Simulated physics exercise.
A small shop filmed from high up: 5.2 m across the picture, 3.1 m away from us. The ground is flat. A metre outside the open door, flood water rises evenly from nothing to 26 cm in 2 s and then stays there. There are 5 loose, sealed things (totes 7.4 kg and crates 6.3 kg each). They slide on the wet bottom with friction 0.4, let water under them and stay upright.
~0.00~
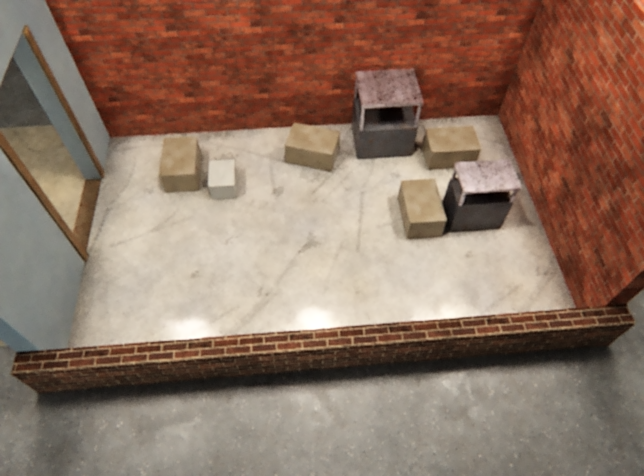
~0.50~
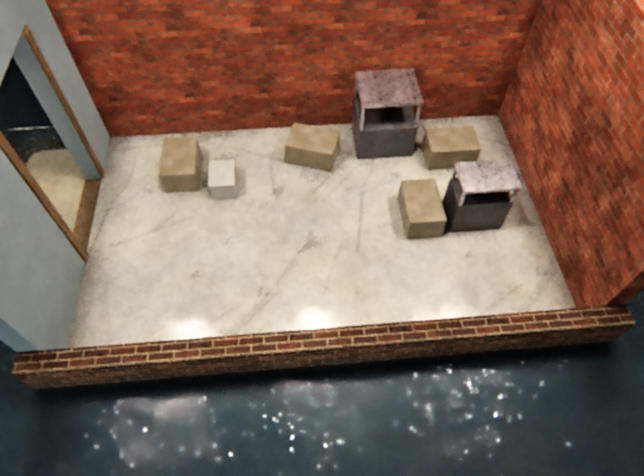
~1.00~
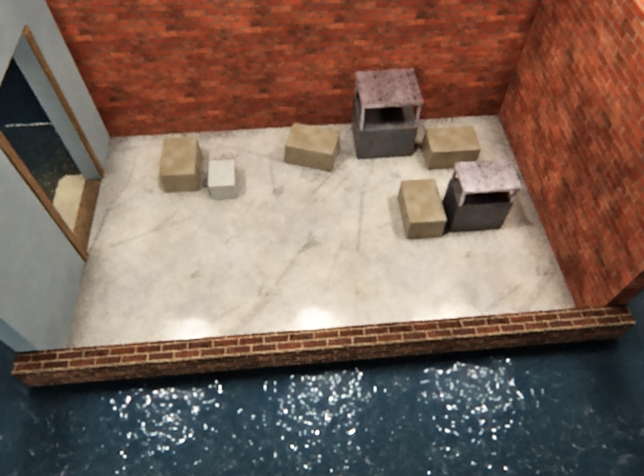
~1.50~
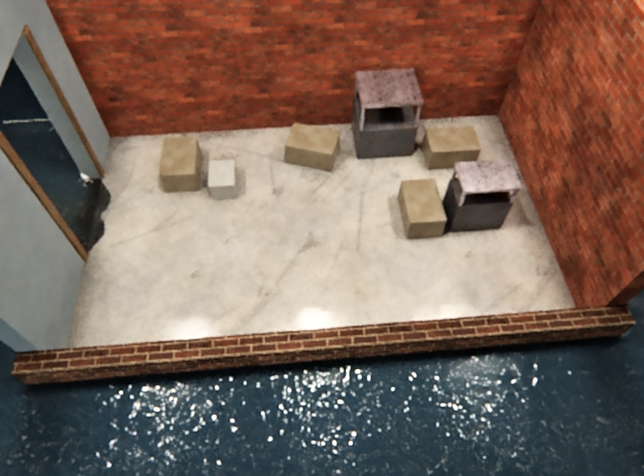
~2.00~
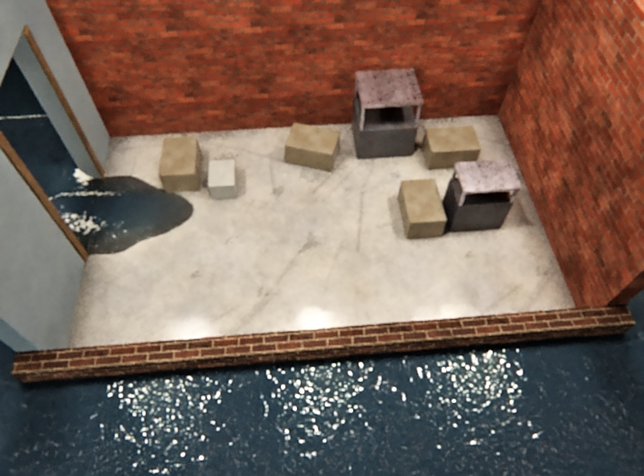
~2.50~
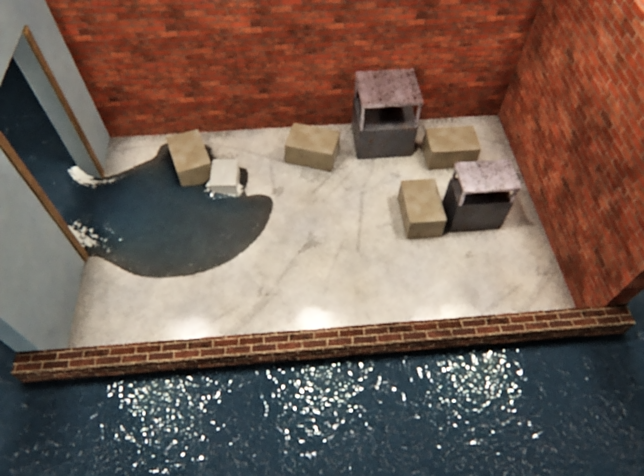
In a small brick-walled shop seen from above, dark water covers the ground outside, then enters through the open doorway at left and spreads across the pale floor, reaching the two nearest boxes and slightly shifting the tan one.
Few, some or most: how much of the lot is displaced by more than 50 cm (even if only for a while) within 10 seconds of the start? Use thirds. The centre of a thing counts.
Share: At least two thirds.
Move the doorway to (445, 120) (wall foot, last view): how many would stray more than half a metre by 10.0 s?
In that case 3 of them.
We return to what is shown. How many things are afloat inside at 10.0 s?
At that moment 5.
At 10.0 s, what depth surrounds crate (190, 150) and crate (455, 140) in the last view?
About 16 and 17 cm.
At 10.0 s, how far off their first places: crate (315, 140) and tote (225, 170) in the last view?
In that order: 250 cm, 250 cm.
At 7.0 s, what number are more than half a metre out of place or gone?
4 of them.
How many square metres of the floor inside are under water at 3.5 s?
About 9.0 m2.
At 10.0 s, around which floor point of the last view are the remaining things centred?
Around (460, 227).
After 3.5 s 2 of 5 are over 50 cm from their spots; 1 afloat.
After 4.5 s 2 of 5 are over 50 cm from their spots; 3 afloat.
After 7.0 s 4 of 5 are over 50 cm from their spots; 5 afloat.
After 10.0 s 5 of 5 are over 50 cm from their spots, and 5 have been at some point; 5 afloat.
